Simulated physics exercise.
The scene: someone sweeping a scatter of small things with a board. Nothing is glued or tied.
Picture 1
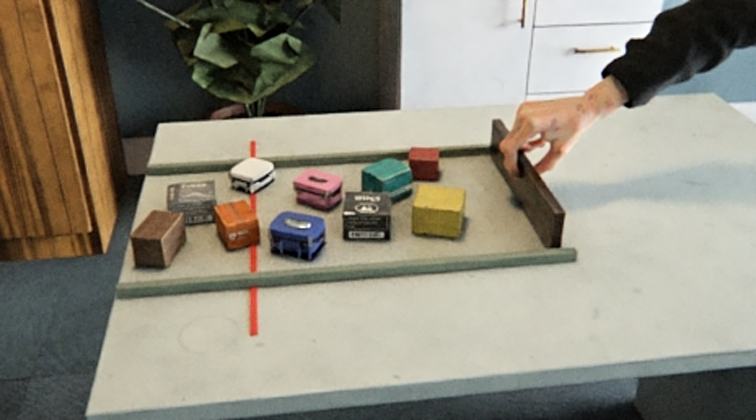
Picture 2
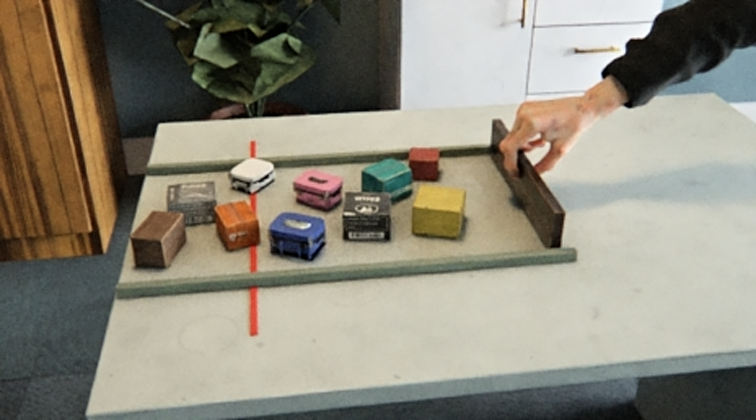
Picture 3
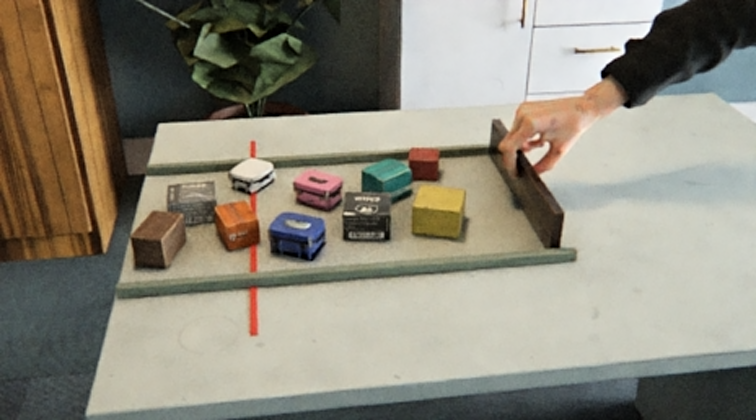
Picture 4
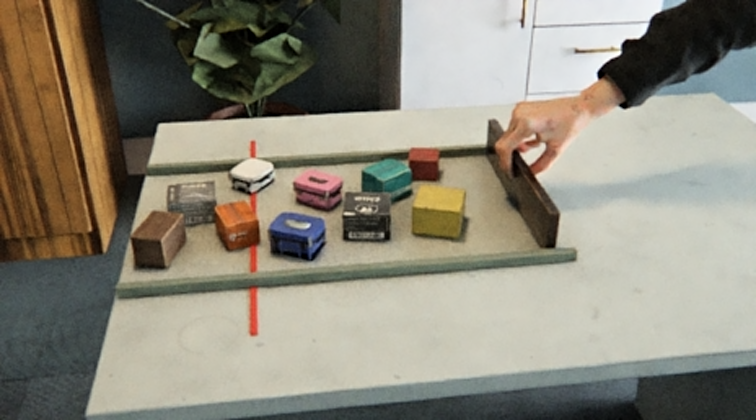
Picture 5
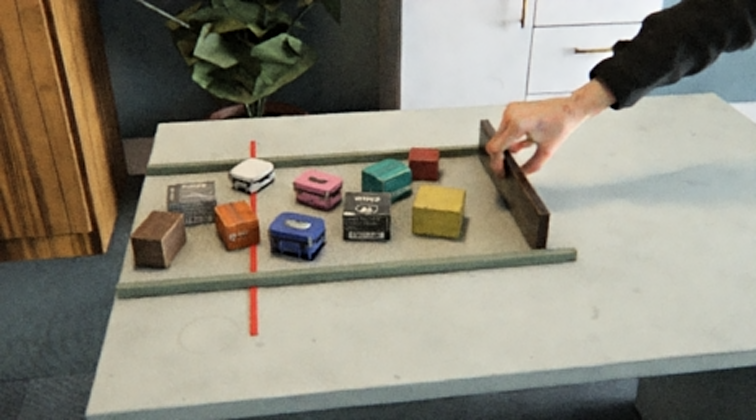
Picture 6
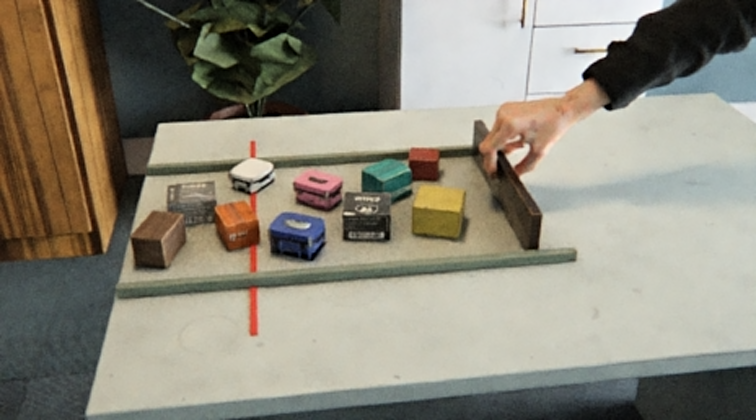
At first, a hand holds a dark board upright at the right end of a railed tray, where small colourful boxes and cases lie scattered around a red tape line. The hand then slides the board slightly left toward the yellow and red blocks, while all the objects stay still.
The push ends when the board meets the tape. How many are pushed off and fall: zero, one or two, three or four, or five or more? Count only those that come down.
As it turns out, the number that fall off is one or two.
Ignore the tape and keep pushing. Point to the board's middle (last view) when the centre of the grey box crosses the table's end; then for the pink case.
Near (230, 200) and (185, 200).
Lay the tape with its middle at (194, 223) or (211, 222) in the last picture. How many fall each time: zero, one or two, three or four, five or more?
For each place: Three to four; three or four.
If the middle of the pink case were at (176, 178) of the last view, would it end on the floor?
The pink case stays on.
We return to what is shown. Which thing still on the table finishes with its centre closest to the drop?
The orange box ends nearest.
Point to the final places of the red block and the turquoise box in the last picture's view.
The red block at (238, 177), the turquoise box at (235, 198).
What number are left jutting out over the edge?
1 of them.
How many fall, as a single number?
It comes to 1.
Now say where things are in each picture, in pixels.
The first frame shows brown block (159, 239); grey box (193, 202); orange box (237, 224); board (523, 180); tape (253, 218).
The second frame shows grey box (193, 203); turquoise box (387, 181).
The third frame shows orange box (237, 224); white case (252, 177).
The fourth frame shows brown block (159, 239); yellow block (439, 211).
The fifth frame shows grey box (193, 203); board (509, 181).
The sixth frame shows brown block (159, 239); grey box (193, 203); orange box (237, 224); board (503, 181); tape (253, 218).
A little later, none off yet; brown block at rest near (159, 239); grey box at rest near (193, 203); orange box at rest near (236, 224).
When it is over, the number that fall off is one or two; down, brown block.
